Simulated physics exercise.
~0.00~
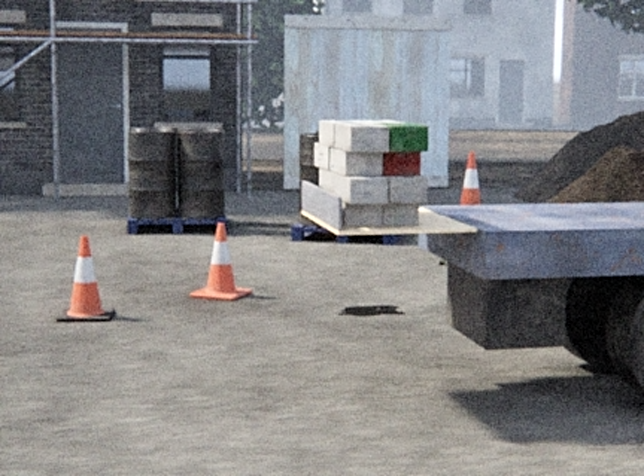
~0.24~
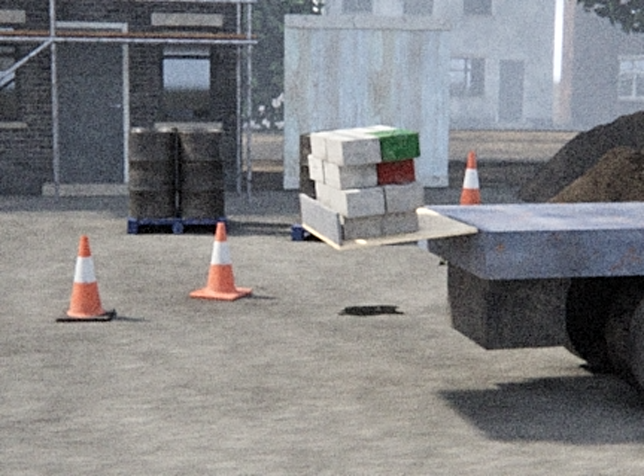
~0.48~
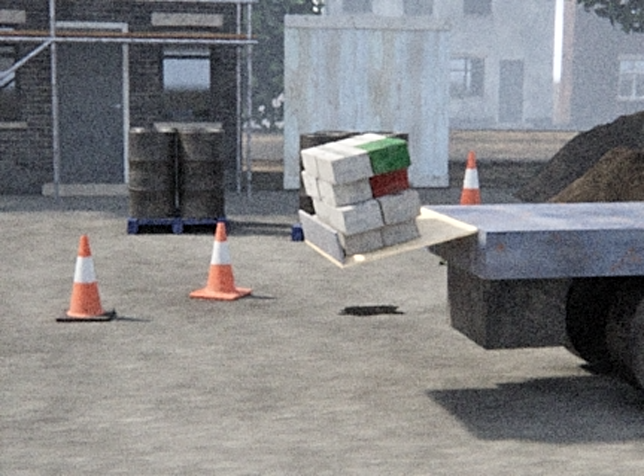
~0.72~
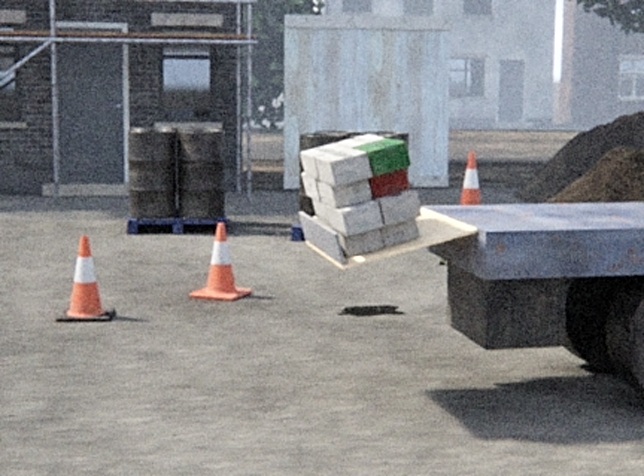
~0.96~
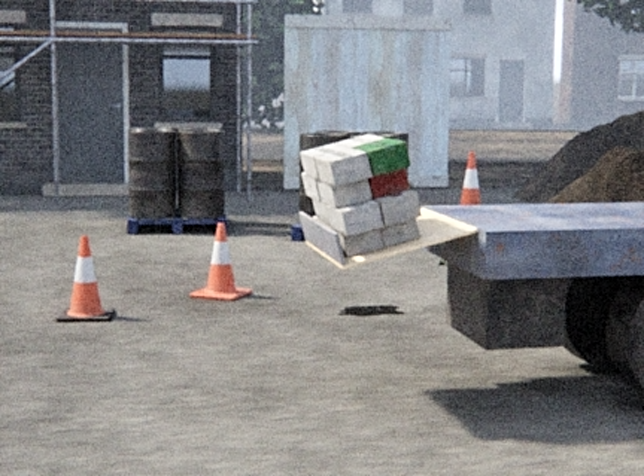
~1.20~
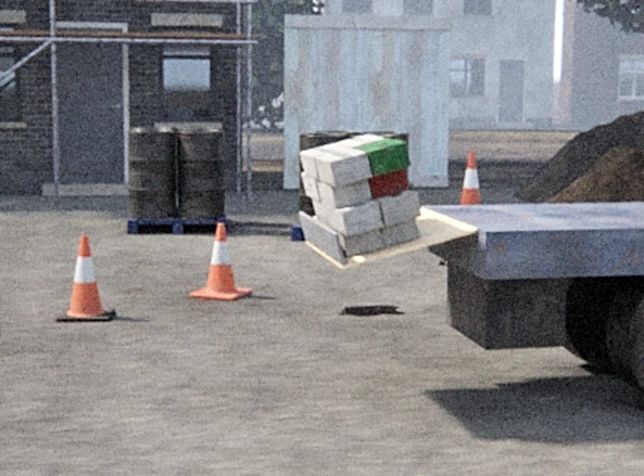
A flat-bed truck stood in a yard with a stack of pale boxes, one green and one red, on its rear flap. The flap tilted down to the left, the boxes leaned with it, and everything came to rest with the stack still aboard.
